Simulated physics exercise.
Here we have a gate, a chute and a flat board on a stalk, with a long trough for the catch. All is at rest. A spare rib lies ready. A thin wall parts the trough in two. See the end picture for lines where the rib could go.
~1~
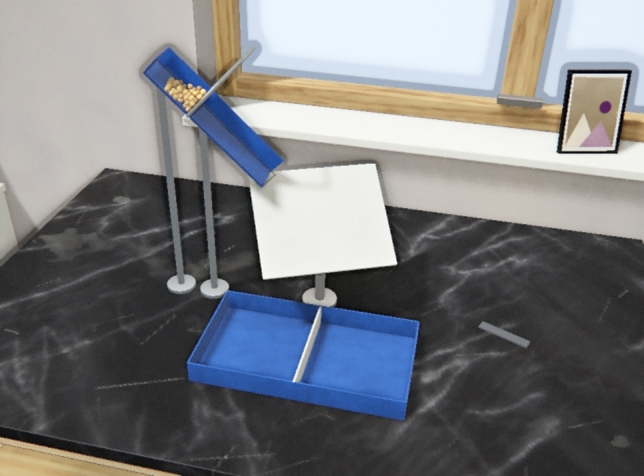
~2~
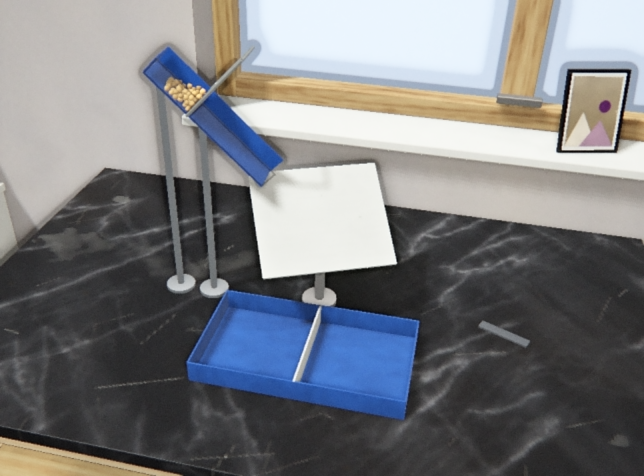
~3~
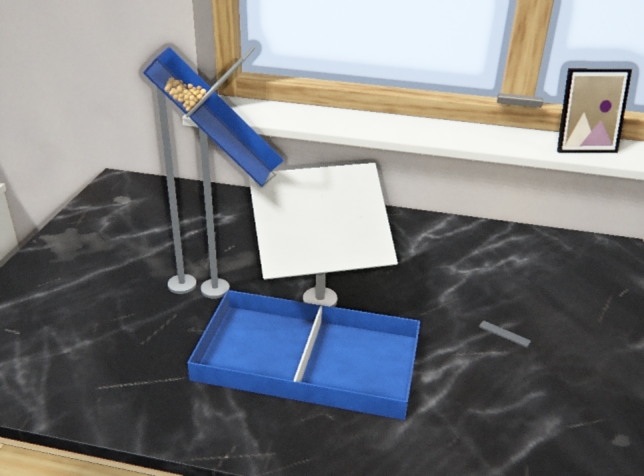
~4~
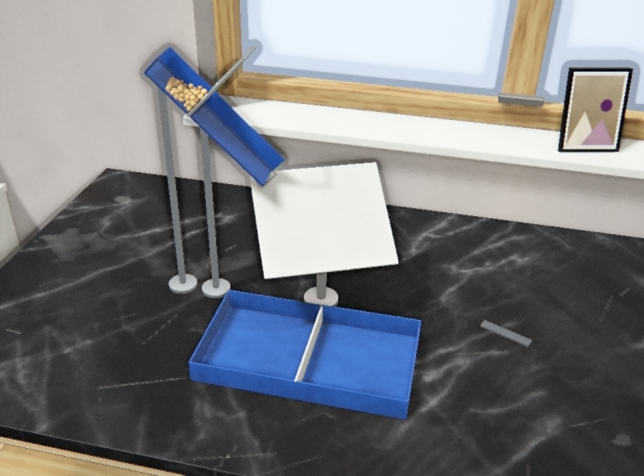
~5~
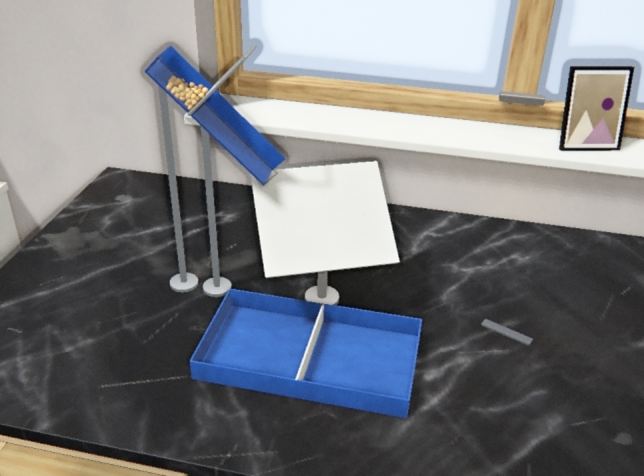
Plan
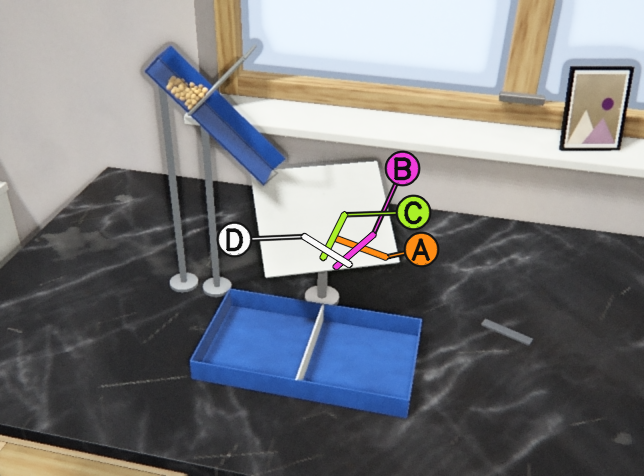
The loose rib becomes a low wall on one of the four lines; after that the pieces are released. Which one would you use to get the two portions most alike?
Line C does it best.
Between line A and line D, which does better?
That would be D.
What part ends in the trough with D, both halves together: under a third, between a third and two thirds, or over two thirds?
Line D gives over two thirds.
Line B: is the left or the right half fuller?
Right.
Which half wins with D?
The right half.
On the marked copy, line A from (336, 238) to (385, 257); line B from (373, 234) to (336, 266); line C from (344, 214) to (323, 257); line D from (304, 236) to (349, 264).
With A, of what is caught, none in the left half, all in the right.
With B, of what is caught, a small part in the left half, most in the right.
With C, of what is caught, about two thirds in the left half, about a third in the right.
With D, of what is caught, a small part in the left half, most in the right.
